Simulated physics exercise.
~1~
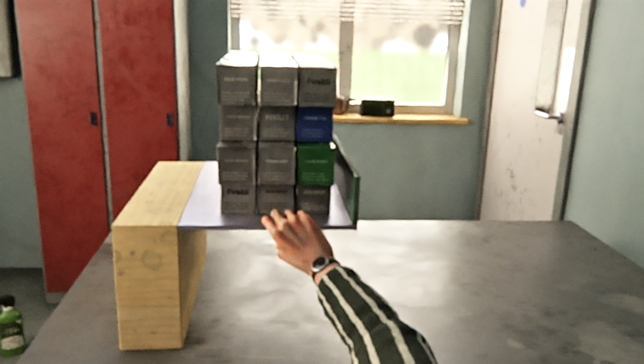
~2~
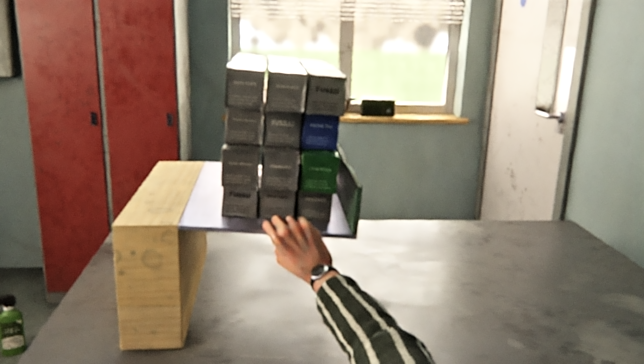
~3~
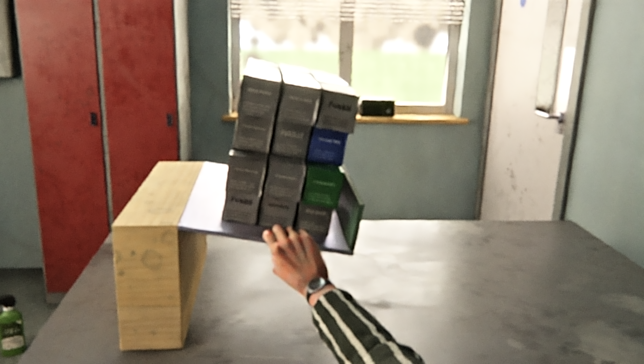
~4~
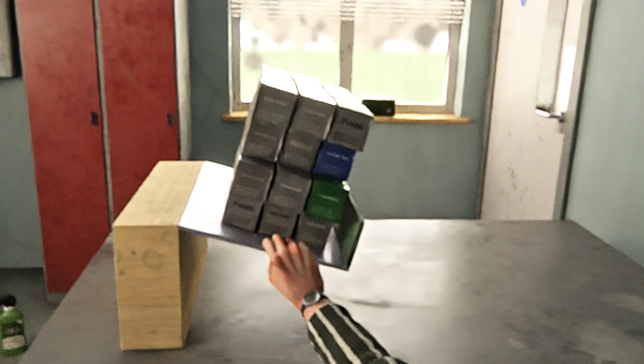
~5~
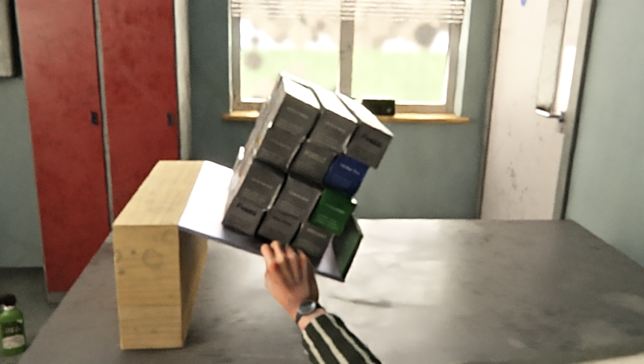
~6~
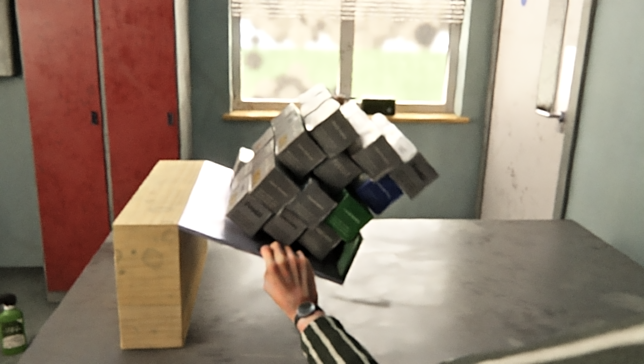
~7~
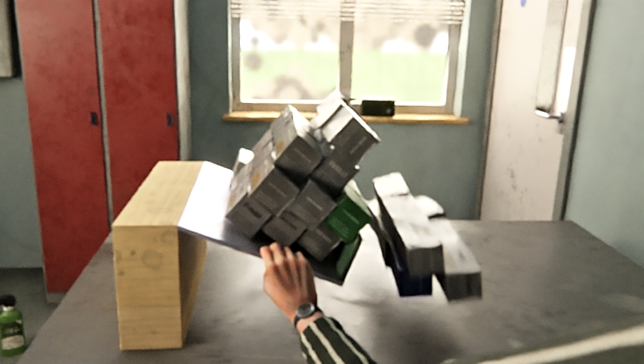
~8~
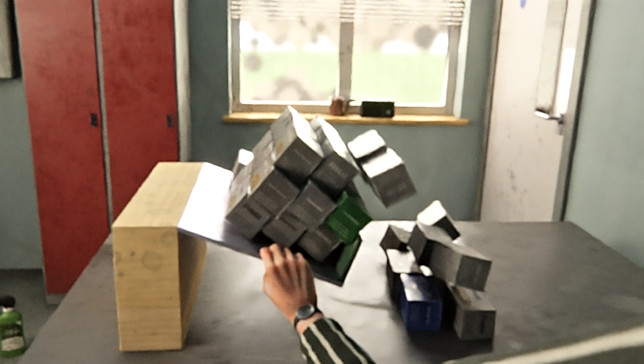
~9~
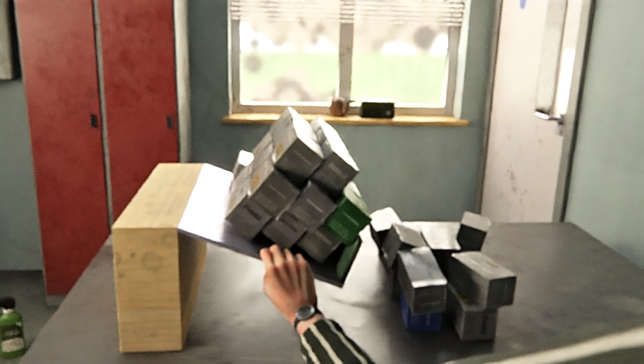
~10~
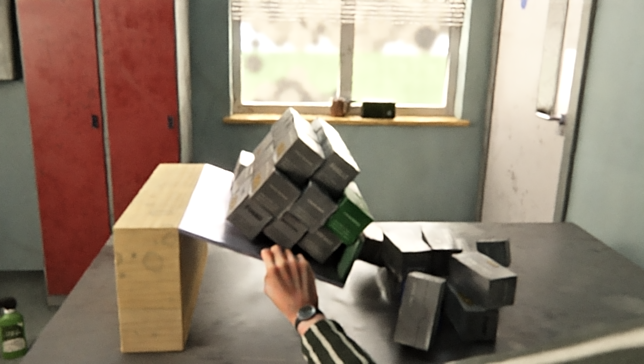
A hand lowers a hinged tray until some stacked packets topple right onto the table.
